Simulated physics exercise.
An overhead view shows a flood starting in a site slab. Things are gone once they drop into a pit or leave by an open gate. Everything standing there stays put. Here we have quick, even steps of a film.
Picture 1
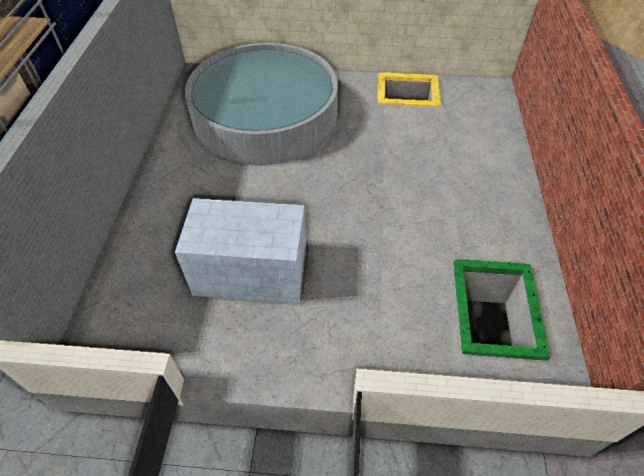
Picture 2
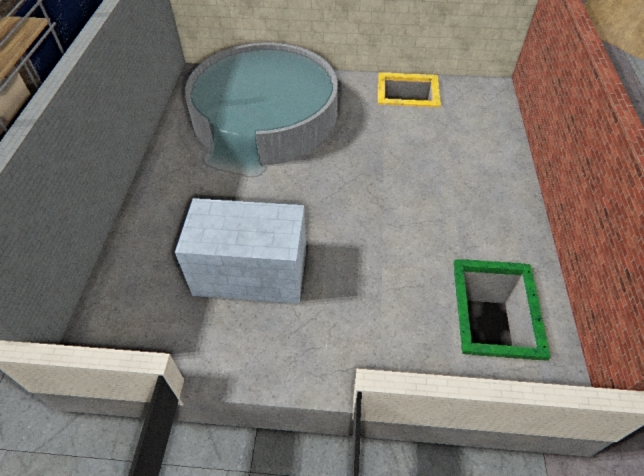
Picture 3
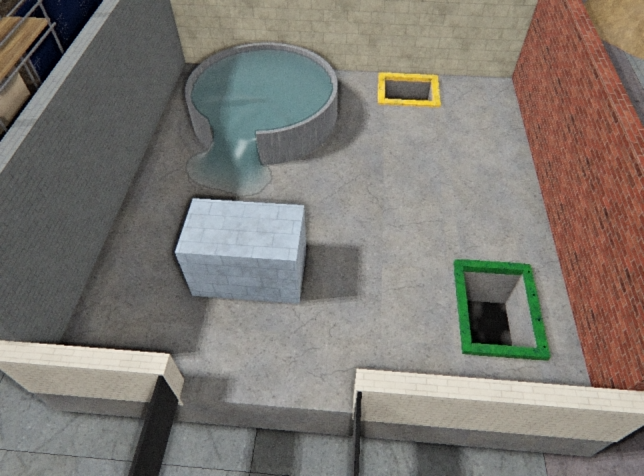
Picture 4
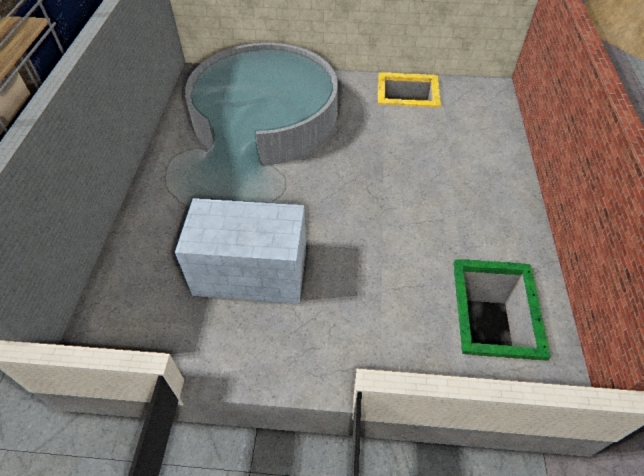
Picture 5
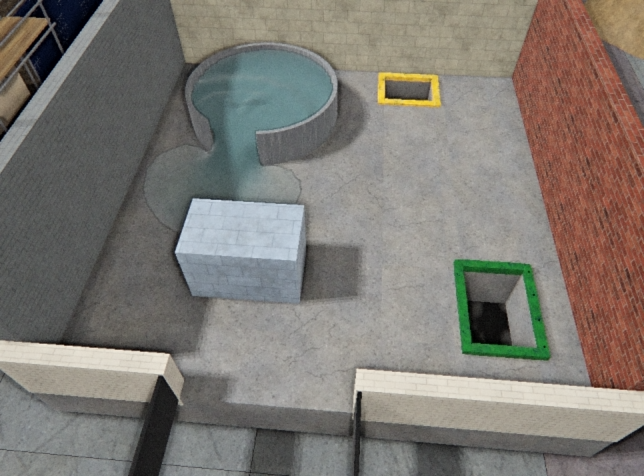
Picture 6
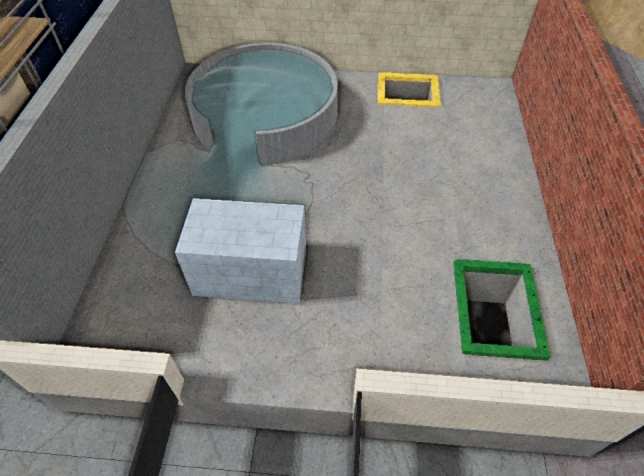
A walled yard with a grey slab floor is seen from high above, the view fixed. A round pool of blue-green water stands at the upper left, a pale grey block below it, a yellow-edged pit at the upper right and a green-edged one at the lower right. Water pours through a gap in the pool's front, reaches behind the block and spreads, mostly leftward.
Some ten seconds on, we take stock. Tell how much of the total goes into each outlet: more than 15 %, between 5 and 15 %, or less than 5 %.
The gate will receive a cut lying in the five-to-fifteen per cent band; the green pit will receive a cut falling short of five per cent; the yellow pit will receive a cut falling short of five per cent.
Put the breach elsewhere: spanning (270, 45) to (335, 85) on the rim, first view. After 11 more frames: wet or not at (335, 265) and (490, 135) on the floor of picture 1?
Taking them in order, I'd say not reached and then swamped.
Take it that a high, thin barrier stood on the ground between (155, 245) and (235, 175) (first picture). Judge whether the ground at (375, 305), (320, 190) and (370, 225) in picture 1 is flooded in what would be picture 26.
In the order given, the spots are swamped, swamped and swamped.
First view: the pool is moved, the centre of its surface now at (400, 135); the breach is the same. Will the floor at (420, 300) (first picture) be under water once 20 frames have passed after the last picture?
Soaked.
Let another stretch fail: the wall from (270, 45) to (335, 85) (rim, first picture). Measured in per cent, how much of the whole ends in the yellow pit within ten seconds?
Yellow 40 %.
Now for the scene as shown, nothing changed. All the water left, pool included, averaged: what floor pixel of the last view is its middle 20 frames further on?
Centre: Close to (243, 175).
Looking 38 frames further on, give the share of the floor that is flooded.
Close to 75 in a hundred, I think.
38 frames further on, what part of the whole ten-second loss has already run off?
I make it 45 per cent.
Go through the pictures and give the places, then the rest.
In the first picture, still water in the round pool at (262, 88).
In the second picture, the front is at (262, 168), out from the gap at (234, 150).
In the third picture, water pours out at (234, 152) and has run to a hidden place.
In the fourth picture, the front is at a hidden place, out from the gap at (234, 152).
In the fifth picture, water pours out at (234, 151) and has run to a hidden place.
In the sixth picture, water pours out at (234, 151) and has run to (173, 258).
A moment on, water covers 20 % of the floor; the gate 0 %, the green pit 0 %, the yellow pit 0 %.
Next, water covers 30 % of the floor; the gate 0 %, the green pit 0 %, the yellow pit 0 %.
Then, water covers 55 % of the floor; the gate 1 %, the green pit 0 %, the yellow pit 0 %.
Later, water covers 75 % of the floor; the gate 4 %, the green pit 1 %, the yellow pit 0 %.
In the end, water covers 90 % of the floor; the gate 10 %, the green pit 1 %, the yellow pit 0 %.
